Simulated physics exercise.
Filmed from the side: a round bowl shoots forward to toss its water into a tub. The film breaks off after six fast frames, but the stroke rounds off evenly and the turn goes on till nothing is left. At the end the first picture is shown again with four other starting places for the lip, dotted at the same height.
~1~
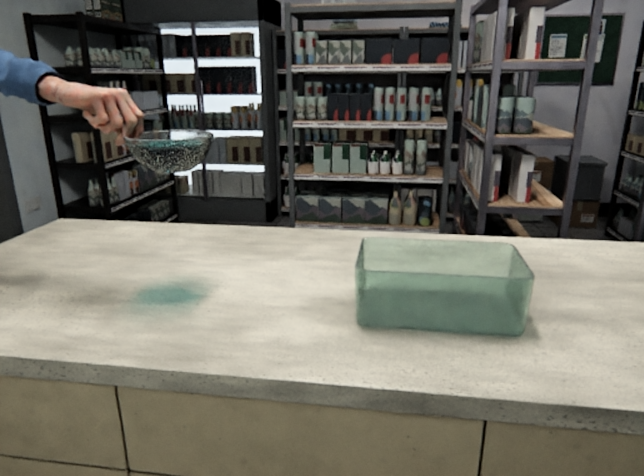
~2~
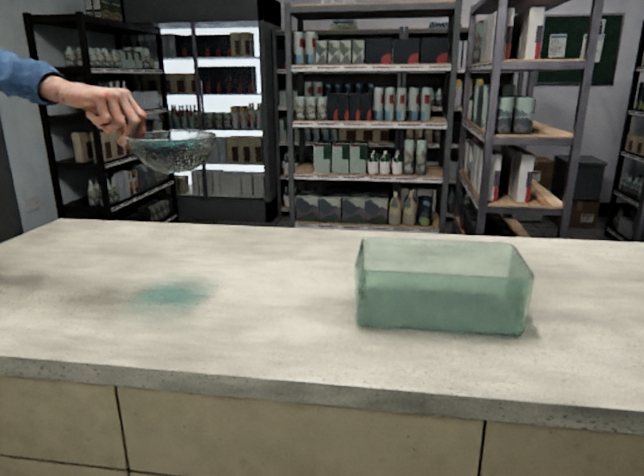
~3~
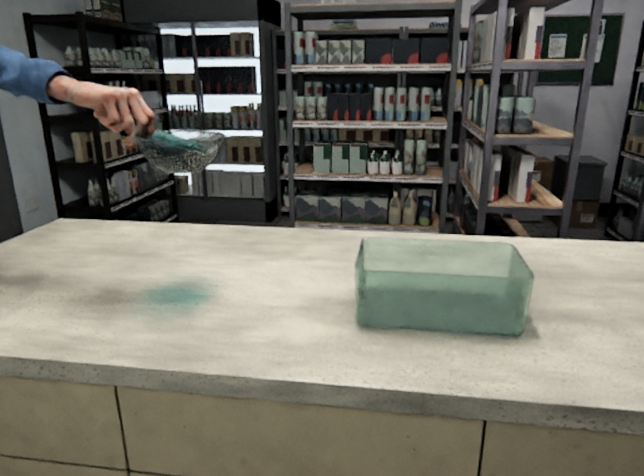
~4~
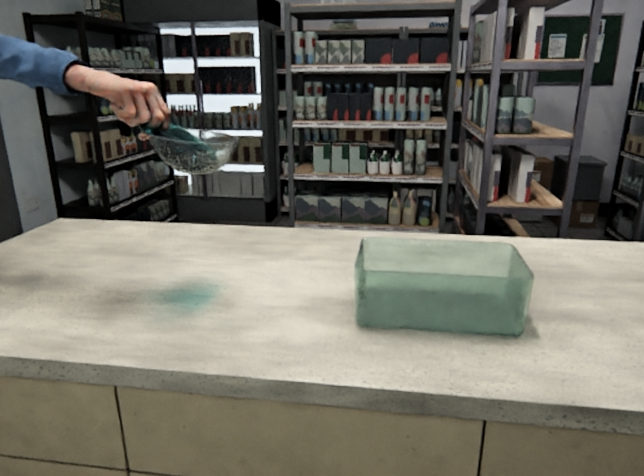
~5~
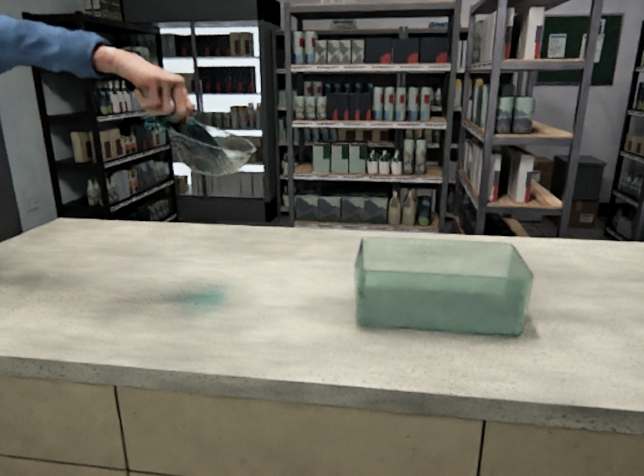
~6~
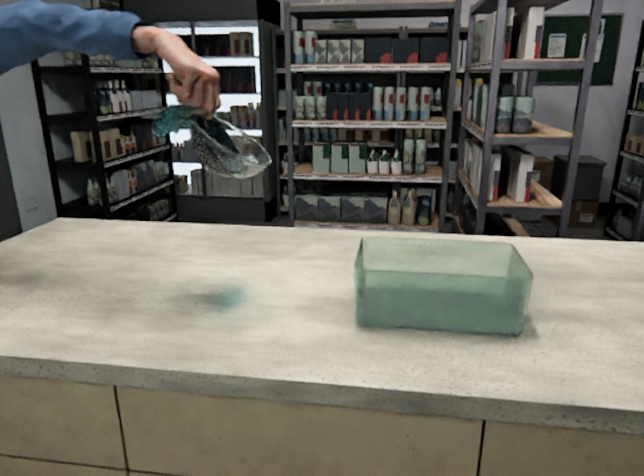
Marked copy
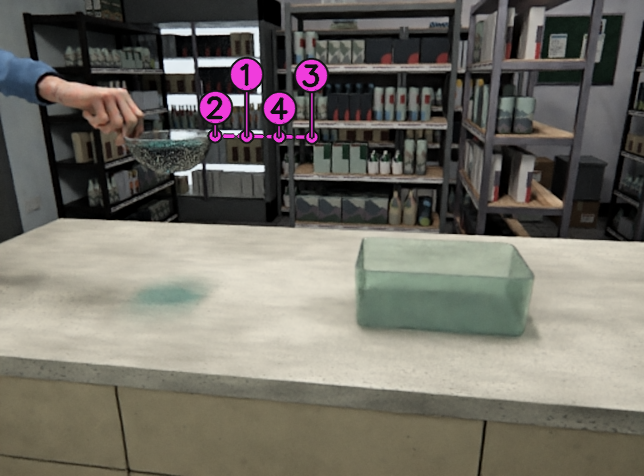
A hand moves a clear round bowl rightward and tilts it as water sloshes over its rim.
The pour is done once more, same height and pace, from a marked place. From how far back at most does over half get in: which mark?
Choose 1.
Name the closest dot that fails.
2 it is.
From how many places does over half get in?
Three of them.
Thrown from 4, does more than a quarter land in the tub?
Yes, it does.
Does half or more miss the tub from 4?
No, not at all.
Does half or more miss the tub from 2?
Yes.
On the marked copy, 1 at (246, 136); 2 at (215, 135); 3 at (311, 137); 4 at (279, 136).
With 1, about 64 % lands in the tub, 30 % falls short and 6 % goes beside or beyond.
With 2, about 33 % lands in the tub, 65 % falls short and 3 % goes beside or beyond.
With 3, about 76 % lands in the tub, 18 % falls short and 5 % goes beside or beyond.
With 4, about 71 % lands in the tub, 19 % falls short and 10 % goes beside or beyond.
